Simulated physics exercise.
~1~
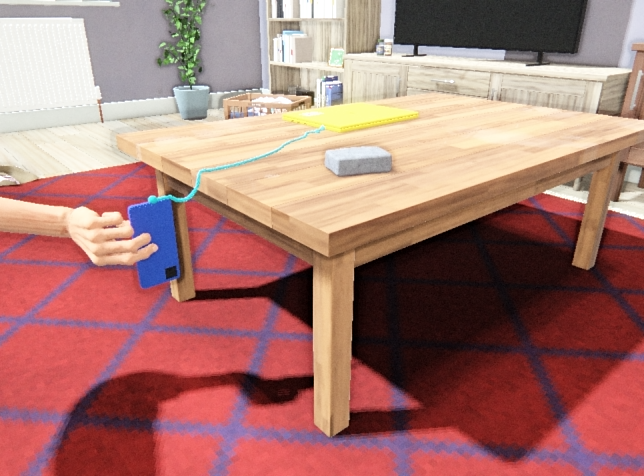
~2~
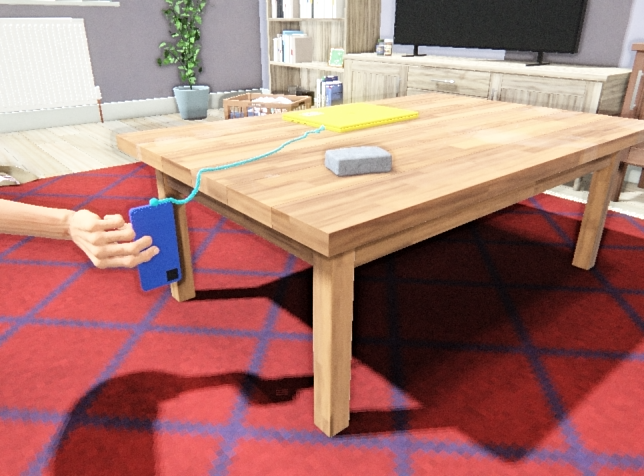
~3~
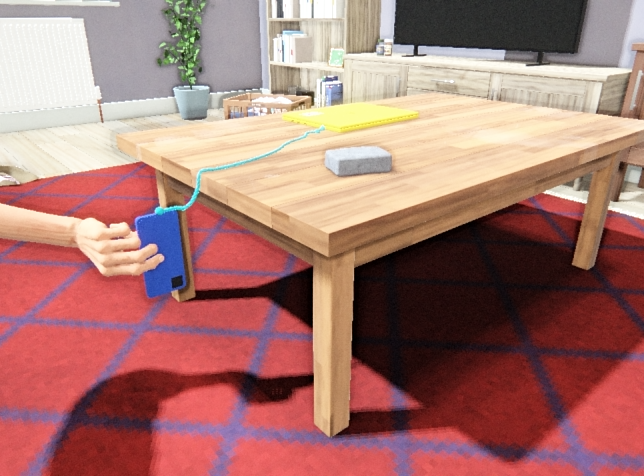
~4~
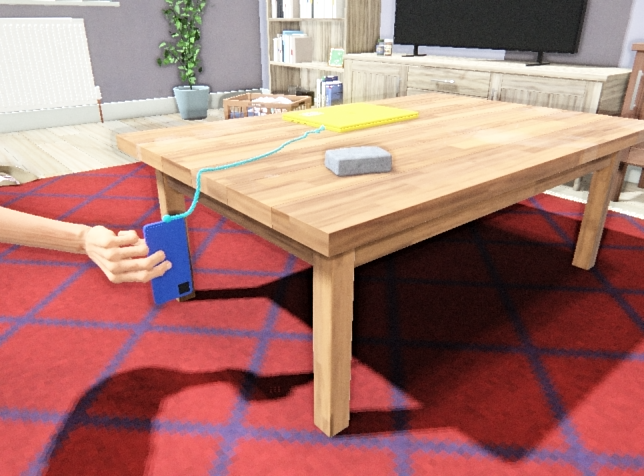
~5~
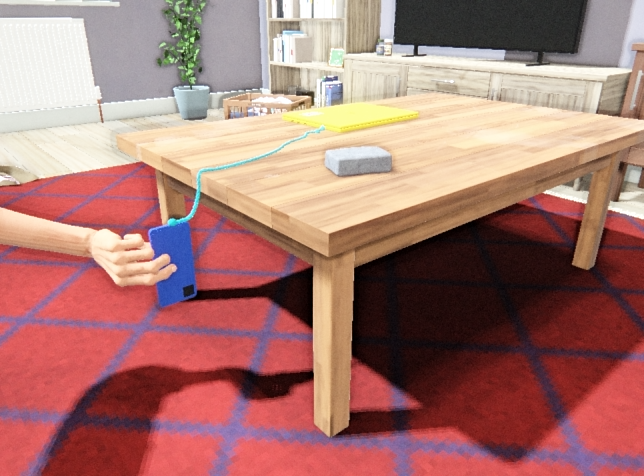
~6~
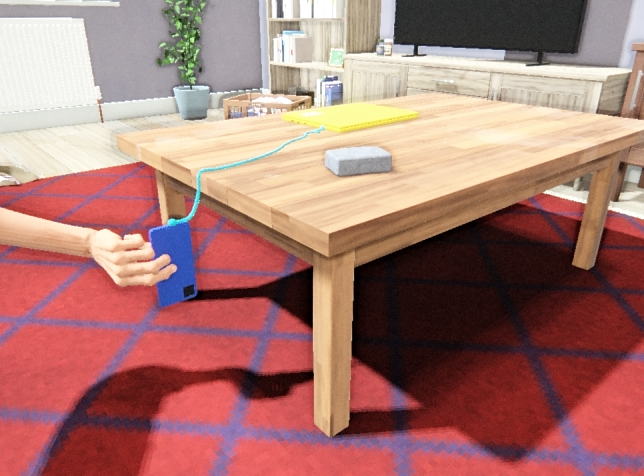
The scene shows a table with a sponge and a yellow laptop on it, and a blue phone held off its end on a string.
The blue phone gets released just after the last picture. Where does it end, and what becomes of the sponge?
The blue phone never lands. The sponge holds its spot.
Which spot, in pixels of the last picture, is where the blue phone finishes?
Centre of the object: (199, 269).
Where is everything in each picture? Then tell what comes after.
In the first frame, blue phone (155, 244); yellow laptop (352, 113); sponge (358, 151).
In the second frame, blue phone (157, 246).
In the third frame, blue phone (162, 254).
In the fourth frame, blue phone (169, 261); string through (300, 139) (270, 154).
In the fifth frame, blue phone (174, 264); string through (300, 139) (270, 154).
In the sixth frame, blue phone (175, 264); yellow laptop (352, 113); sponge (358, 151); string tied to the laptop, with little slack.
Then, 0.72 s later than the last view, phone above the floor near (213, 280); laptop as before; sponge as before.
Then, 1.48 s later than the last view, phone above the floor near (206, 260); laptop as before; sponge as before.
Finally, phone above the floor near (199, 269); laptop as before; sponge as before. The blue phone swings from the edge and the sponge stays on top.
